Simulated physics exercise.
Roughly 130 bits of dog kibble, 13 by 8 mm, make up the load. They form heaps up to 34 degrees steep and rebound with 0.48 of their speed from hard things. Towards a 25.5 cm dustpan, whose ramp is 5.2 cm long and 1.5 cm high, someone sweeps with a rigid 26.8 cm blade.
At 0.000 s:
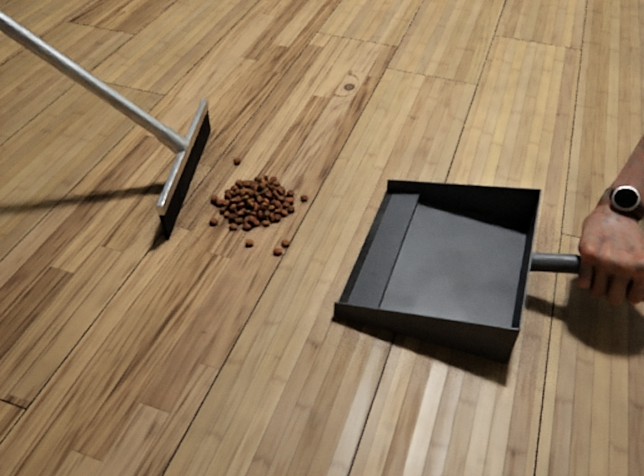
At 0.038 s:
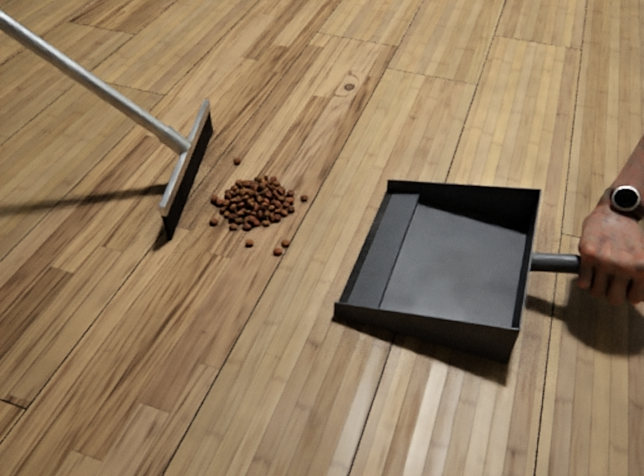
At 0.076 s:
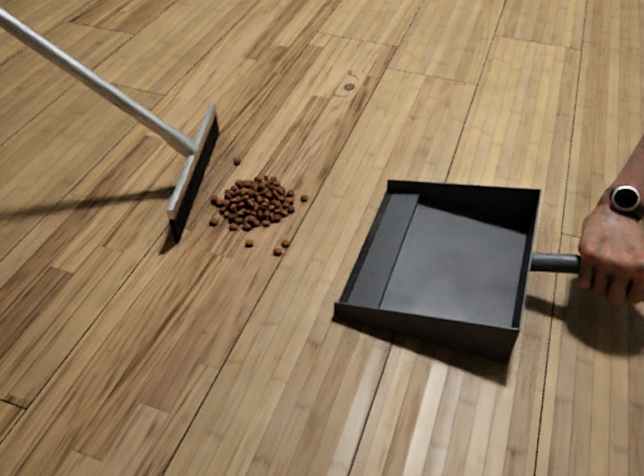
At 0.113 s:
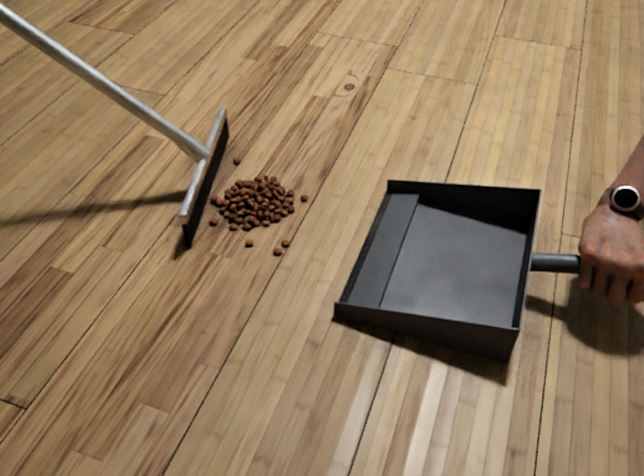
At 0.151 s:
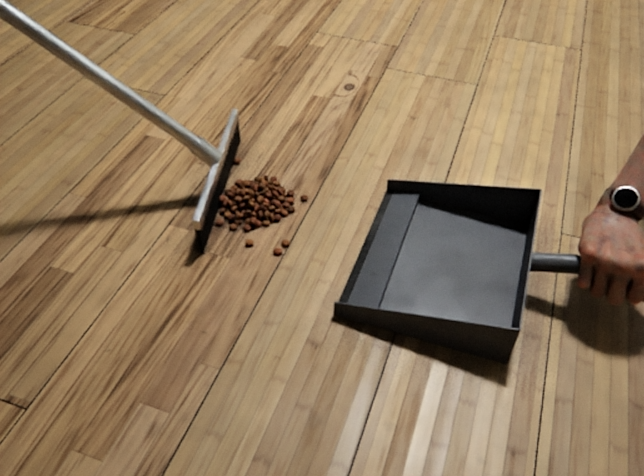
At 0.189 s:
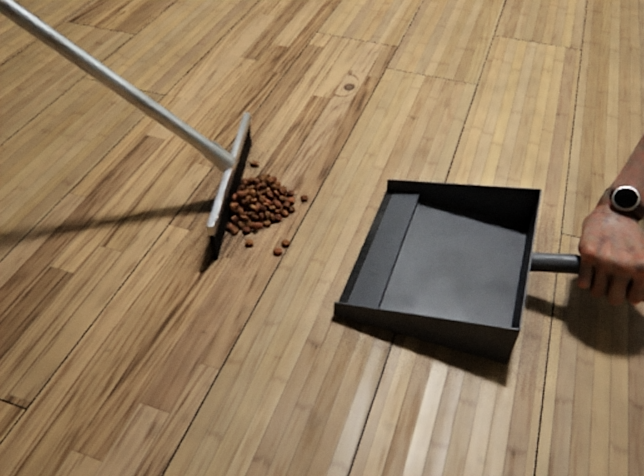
A flat, rigid blade on a long metal handle slides rightward across a wooden floor, closing the gap to a small pile of brown kibble. It meets the pile's left edge and begins pushing those pieces together, while a hand wearing a watch holds a dark dustpan still at the right.
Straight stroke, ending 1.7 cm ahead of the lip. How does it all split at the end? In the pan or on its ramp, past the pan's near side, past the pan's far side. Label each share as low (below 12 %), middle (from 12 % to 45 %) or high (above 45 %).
Pan - low; near side - low; far side - low.
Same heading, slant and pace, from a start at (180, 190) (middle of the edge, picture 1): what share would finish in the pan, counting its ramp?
Roughly 5 percent, ramp included.
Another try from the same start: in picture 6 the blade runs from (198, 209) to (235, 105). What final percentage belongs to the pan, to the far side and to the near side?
Split: Pan = 25, far = 25, near = 0.
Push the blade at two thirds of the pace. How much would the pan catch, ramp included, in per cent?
Then about 5 per cent.
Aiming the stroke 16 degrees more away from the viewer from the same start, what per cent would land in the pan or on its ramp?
15 %.
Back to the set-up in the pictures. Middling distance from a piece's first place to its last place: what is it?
About 16 cm.
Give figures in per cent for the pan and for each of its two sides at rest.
Final shares - pan: 5%, near side: 0%, far side: 5%.
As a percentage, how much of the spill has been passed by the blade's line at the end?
My guess is close to 0 per cent.
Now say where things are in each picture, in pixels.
In the first frame, blade from (161, 210) to (205, 106), moved 0.0 cm, 0 of the pieces shifted so far; middle of the pieces at (257, 200); pan at (453, 270).
In the second frame, blade from (164, 211) to (207, 107), moved 0.4 cm, 0 of the pieces shifted so far; middle of the pieces at (257, 200).
In the third frame, blade from (171, 214) to (214, 109), moved 1.8 cm, 0 of the pieces shifted so far; middle of the pieces at (257, 200).
In the fourth frame, blade from (184, 219) to (224, 112), moved 3.9 cm, 0 of the pieces shifted so far; middle of the pieces at (257, 200).
In the fifth frame, blade from (197, 225) to (235, 116), moved 6.2 cm, 14 of the pieces shifted so far; middle of the pieces at (258, 200).
In the sixth frame, blade from (212, 231) to (247, 120), moved 8.5 cm, 71 of the pieces shifted so far; middle of the pieces at (262, 201); pan at (453, 270). Its pace works out near 0.61 m/s, heading 8 degrees towards the viewer's side.
After 0.34 s, middle of the blade 13 cm from the lip; 0 % over the lip, far side 0 %, near side 0 %.
Then, at 0.44 s, middle of the blade 7 cm from the lip; 0 % over the lip, far side 5 %, near side 0 %.
After 0.67 s, middle of the blade 5 cm from the lip; 5 % over the lip, far side 5 %, near side 0 %.
By 1.0 s all is still; pan 5 %, near side 0 %, far side 5 %, in front of the lip or behind the blade 90 %.
